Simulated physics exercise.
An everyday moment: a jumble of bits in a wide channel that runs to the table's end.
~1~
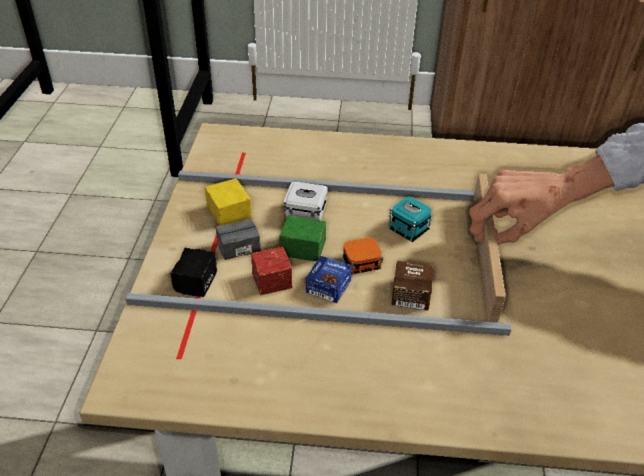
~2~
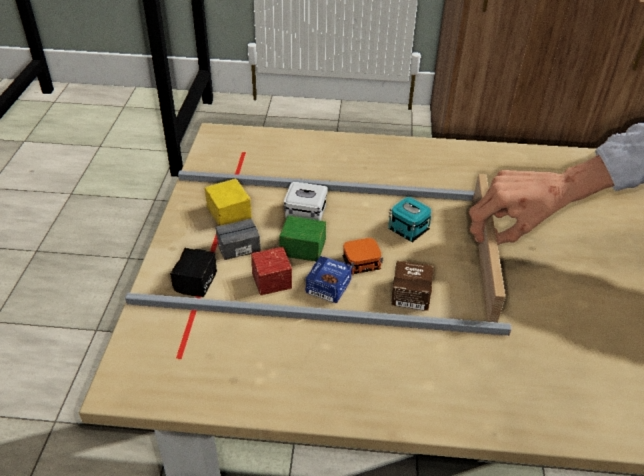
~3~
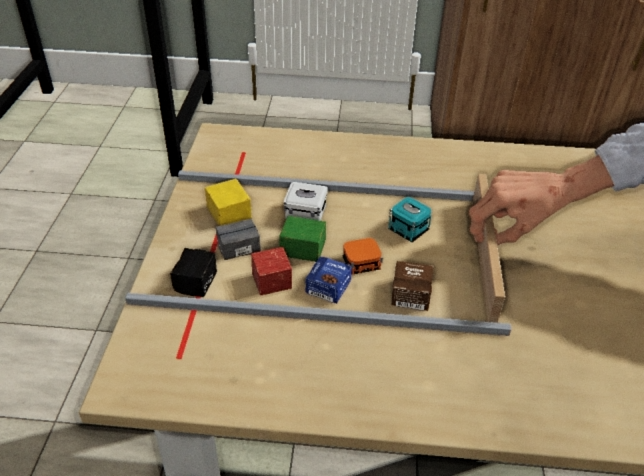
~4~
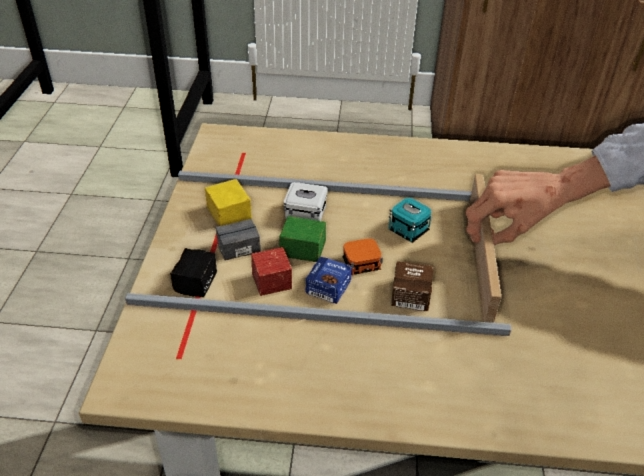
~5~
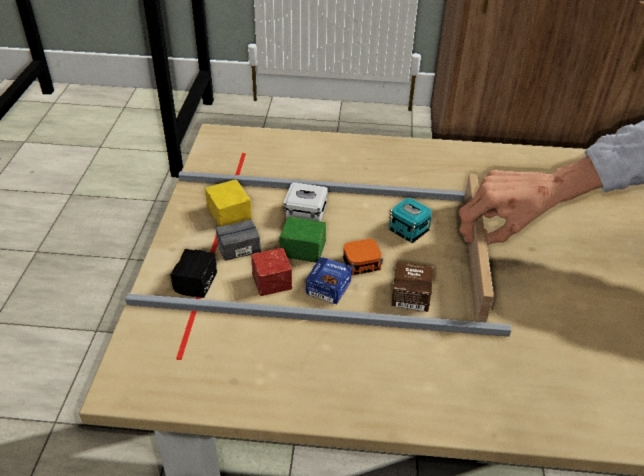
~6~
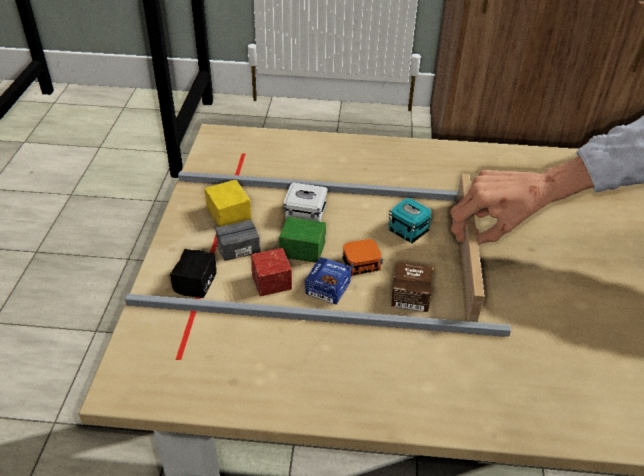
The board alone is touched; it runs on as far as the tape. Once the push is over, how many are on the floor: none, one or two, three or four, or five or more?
On the floor: Three or four.
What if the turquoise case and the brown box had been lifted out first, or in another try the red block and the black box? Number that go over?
The number is 2 for the first case and 1 for the second.
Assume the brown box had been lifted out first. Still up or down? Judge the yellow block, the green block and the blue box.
Yellow block: Still there. Green block: Still there. Blue box: Still there.
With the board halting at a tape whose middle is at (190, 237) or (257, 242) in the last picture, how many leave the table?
Result, try by try: 6, 1.
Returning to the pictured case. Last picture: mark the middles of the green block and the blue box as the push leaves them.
Around (164, 230), then around (148, 270).
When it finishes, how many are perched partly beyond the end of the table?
So the number is 3.
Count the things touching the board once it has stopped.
That makes 4.
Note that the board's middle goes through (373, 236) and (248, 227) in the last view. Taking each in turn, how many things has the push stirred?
Moved so far: 4, then 10.
A little later, none off yet; black box at rest near (194, 273); yellow block at rest near (228, 204); grey box at rest near (238, 240).
Next, none off yet; black box shifted about its own width near (159, 271); yellow block at rest near (228, 204); grey box shifted about its own width near (199, 233).
When it is over, the number that fall off is three or four; down, red block, grey box and black box.
